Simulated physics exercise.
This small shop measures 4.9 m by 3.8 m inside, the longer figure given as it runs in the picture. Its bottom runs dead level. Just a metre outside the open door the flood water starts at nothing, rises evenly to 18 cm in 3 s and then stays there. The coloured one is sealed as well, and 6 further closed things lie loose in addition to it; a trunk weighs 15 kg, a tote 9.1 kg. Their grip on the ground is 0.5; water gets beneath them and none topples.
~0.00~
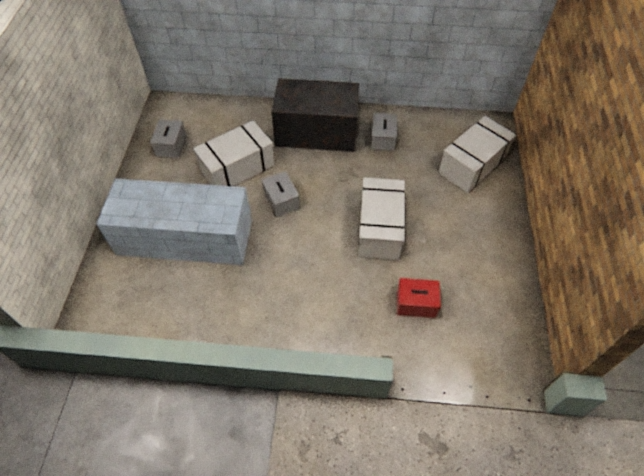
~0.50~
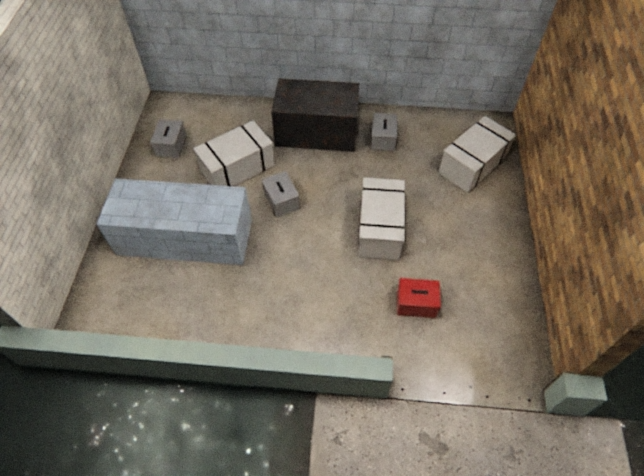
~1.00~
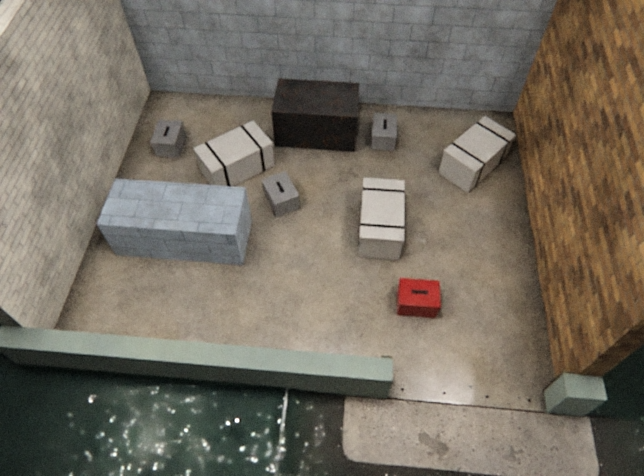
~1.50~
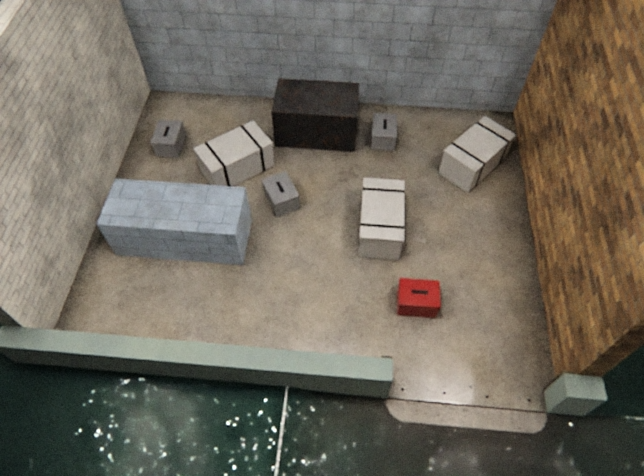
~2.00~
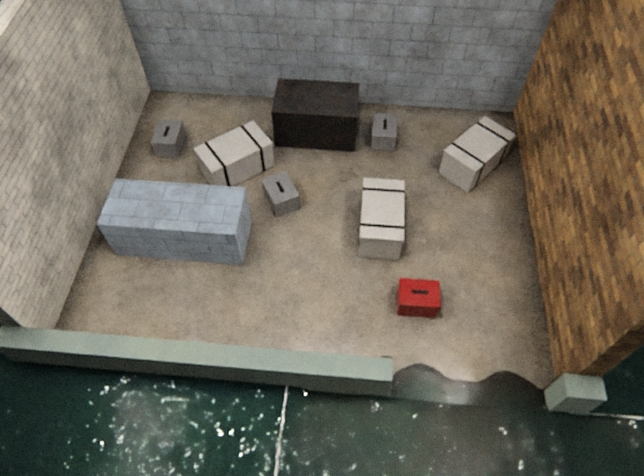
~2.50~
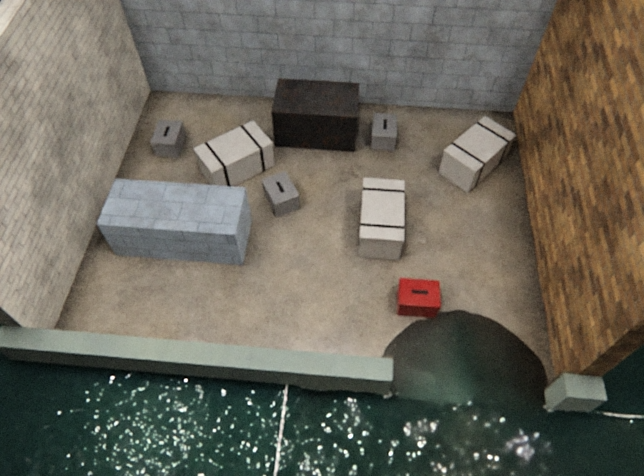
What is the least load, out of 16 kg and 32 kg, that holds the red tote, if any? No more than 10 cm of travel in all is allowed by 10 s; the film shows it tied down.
The least is 32 kg.
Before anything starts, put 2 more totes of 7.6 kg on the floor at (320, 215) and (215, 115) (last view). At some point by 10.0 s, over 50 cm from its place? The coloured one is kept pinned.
Below, below.
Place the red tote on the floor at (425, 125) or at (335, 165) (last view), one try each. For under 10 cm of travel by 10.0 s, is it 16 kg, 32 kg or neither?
In that order: Just the heavier works; both loads work.
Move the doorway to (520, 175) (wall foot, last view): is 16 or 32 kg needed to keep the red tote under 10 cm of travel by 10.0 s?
Then the lighter mass works.
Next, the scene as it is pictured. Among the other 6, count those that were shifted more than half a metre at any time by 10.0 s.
It works out to 2.
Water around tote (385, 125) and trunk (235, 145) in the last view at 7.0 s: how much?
Depth approx. 7 cm / 2 cm.
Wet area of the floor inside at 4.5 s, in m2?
About 6.5 m2.
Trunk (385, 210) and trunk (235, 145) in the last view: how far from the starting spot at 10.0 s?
They sit 30 cm and 20 cm away, in the order given.
After 3.5 s the red tote would be 2 cm from its start with 16 kg and 0 cm from its start with 32 kg; 6 cm of water round it then.
After 4.5 s the red tote would be 38 cm from its start with 16 kg and 0 cm from its start with 32 kg; 7 cm of water round it then.
After 7.0 s the red tote would be 41 cm from its start with 16 kg and 0 cm from its start with 32 kg; 7 cm of water round it then.
After 10.0 s the red tote would be 41 cm from its start with 16 kg and 0 cm from its start with 32 kg; 7 cm of water round it then.
